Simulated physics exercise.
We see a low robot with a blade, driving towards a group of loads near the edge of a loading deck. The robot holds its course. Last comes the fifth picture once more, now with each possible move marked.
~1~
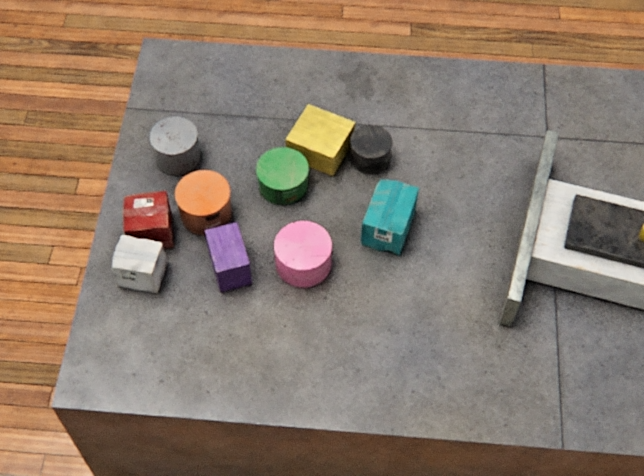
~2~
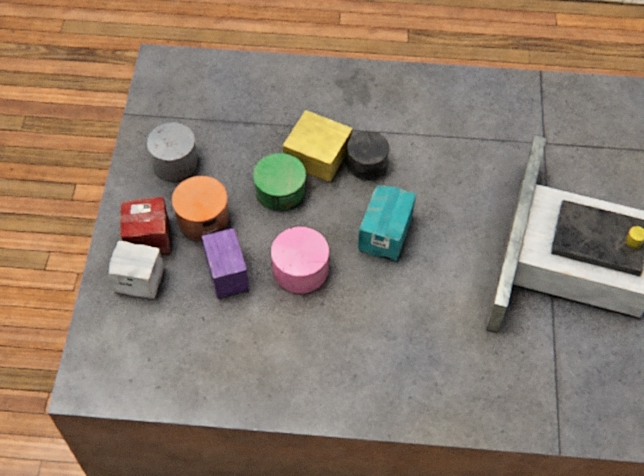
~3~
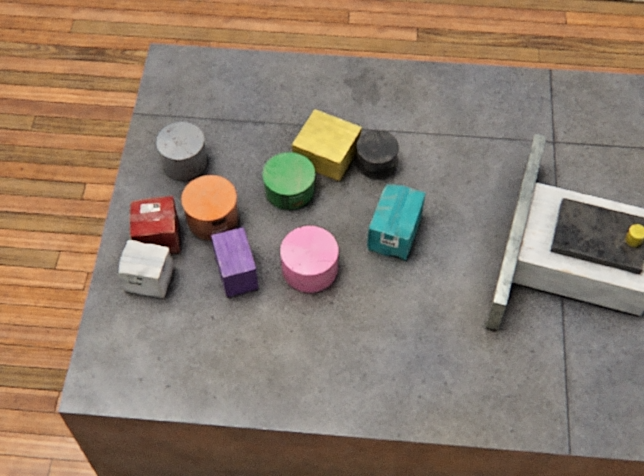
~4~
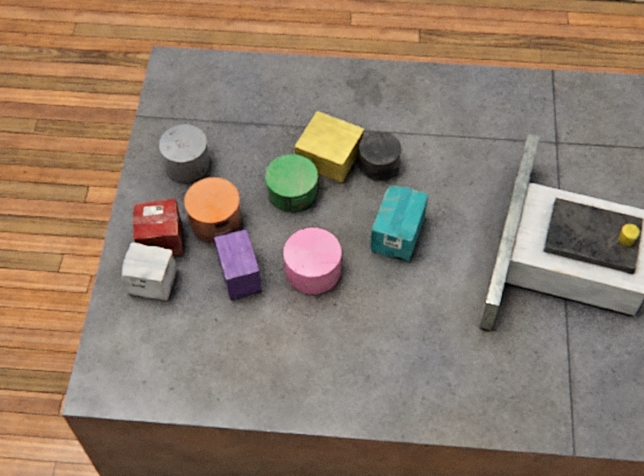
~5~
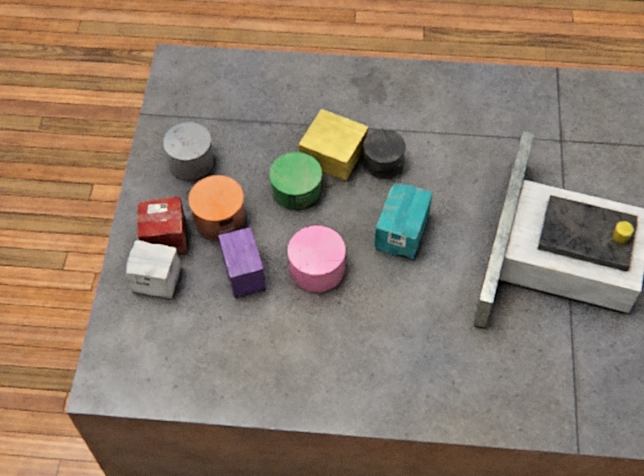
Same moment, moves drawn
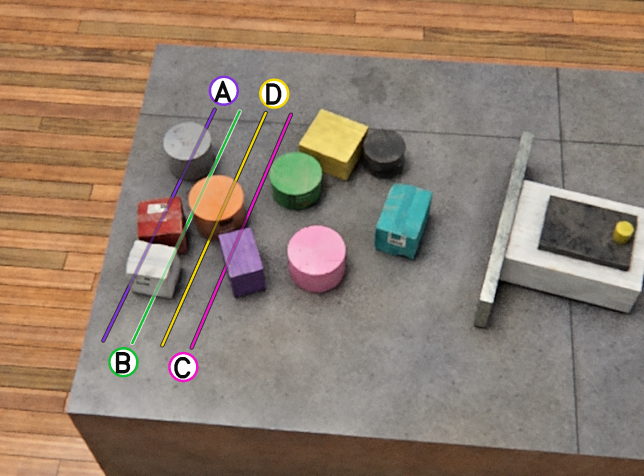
On a grey loading deck above a wooden floor, a group of colourful blocks and round pails sits toward the left, while a low white robot with an upright blade stands at the right. The view shifts slightly as the robot creeps left toward the loads, touching none of them, and they stay in place.
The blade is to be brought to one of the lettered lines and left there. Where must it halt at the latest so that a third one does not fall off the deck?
Stop at B.
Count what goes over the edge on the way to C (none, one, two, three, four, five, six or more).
By then, none.
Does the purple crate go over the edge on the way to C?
No.
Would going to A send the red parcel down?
Yes.
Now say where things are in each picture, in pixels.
The first frame shows red parcel (149, 222); green pail (283, 176); grey canister (176, 146).
The second frame shows robot (594, 234); white parcel (136, 270).
The third frame shows robot (594, 232); black pail (377, 155).
The fourth frame shows robot (587, 232); orange pail (214, 210).
The fifth frame shows robot (581, 229); yellow crate (334, 145); red parcel (163, 227); green pail (296, 181).
On the marked copy, A at (163, 217); B at (190, 219); C at (245, 222); D at (218, 220).
With B. Early on, robot (462, 221); turquoise parcel (364, 218); red parcel (163, 227).
Further on, robot (344, 213); white parcel (144, 271); purple crate (183, 263).
At the end, robot (256, 207); red parcel over the edge; white parcel (88, 306); one fallen.
As for the rest, A drops four; C is within the limit but short; D is within the limit but short.
